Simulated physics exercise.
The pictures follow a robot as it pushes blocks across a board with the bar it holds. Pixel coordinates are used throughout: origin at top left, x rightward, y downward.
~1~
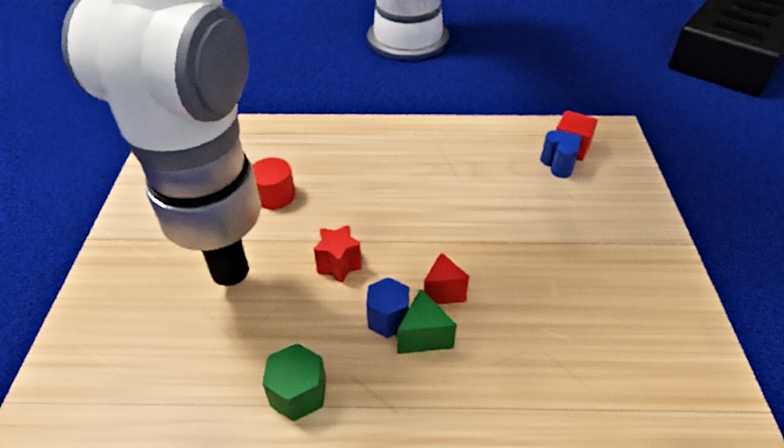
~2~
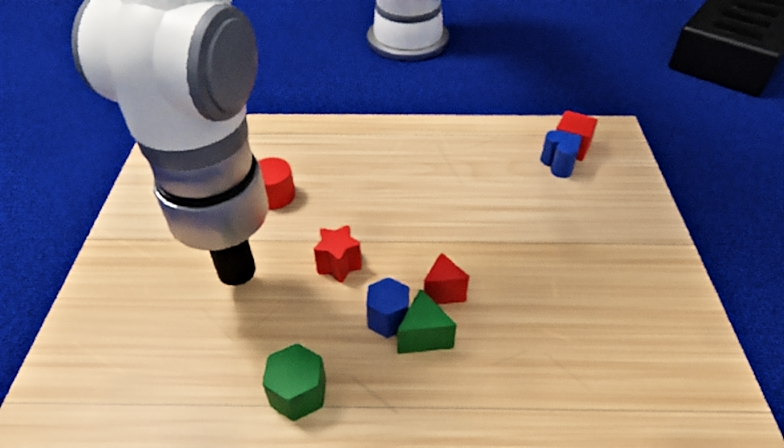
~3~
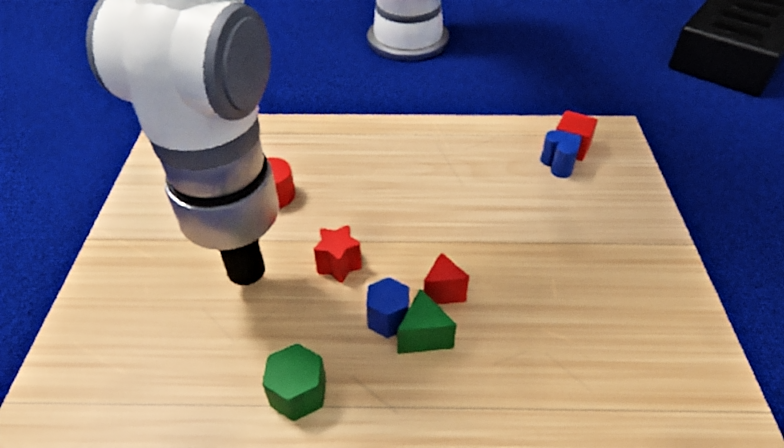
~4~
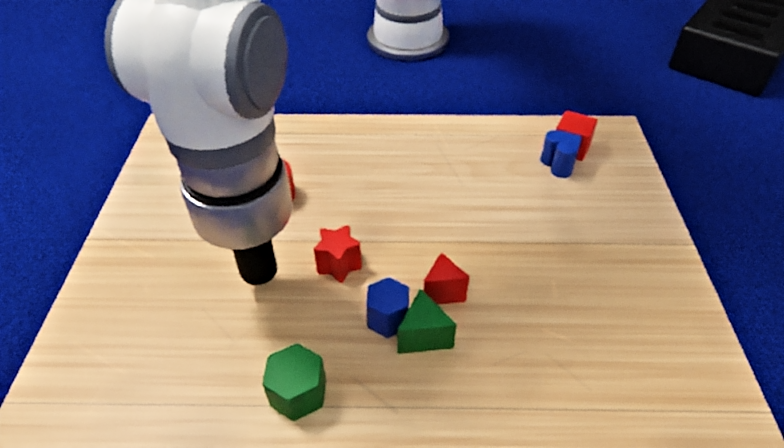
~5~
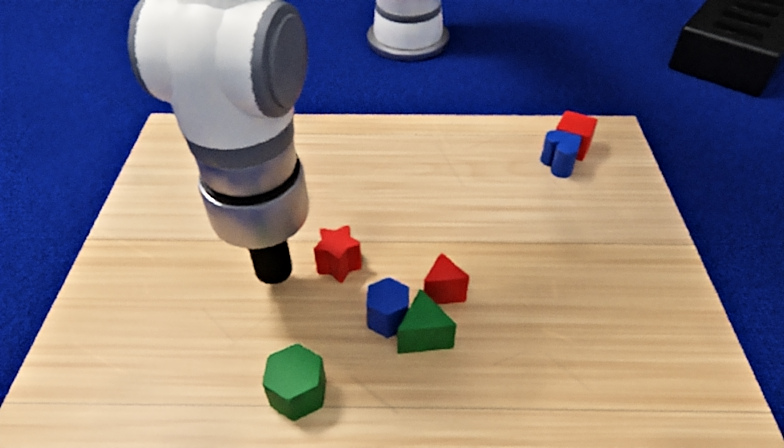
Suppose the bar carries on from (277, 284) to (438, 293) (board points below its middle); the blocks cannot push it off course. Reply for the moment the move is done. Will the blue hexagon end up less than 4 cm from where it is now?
In short: Yes.
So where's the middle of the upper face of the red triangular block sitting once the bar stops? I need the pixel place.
About (474, 272).
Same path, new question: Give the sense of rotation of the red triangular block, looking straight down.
Its spin: Anticlockwise.
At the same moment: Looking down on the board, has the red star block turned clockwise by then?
No, I don't think so.
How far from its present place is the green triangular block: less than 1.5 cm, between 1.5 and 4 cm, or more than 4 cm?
The green triangular block moves under 1.5 cm.
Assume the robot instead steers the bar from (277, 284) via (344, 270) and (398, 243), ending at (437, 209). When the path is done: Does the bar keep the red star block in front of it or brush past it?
The red star block stays in front.
On the path given first. One third of the way, bar (330, 273); red star block (343, 237).
Two thirds of the way, bar (386, 276); red star block (351, 236), turned 40° anticlockwise; blue hexagon (392, 297), turned 15° clockwise.
At the end, bar (439, 279); red star block (351, 236), turned 40° anticlockwise; blue hexagon (394, 299), turned 25° clockwise; green triangular block (428, 316); red triangular block (474, 272), turned 25° anticlockwise.
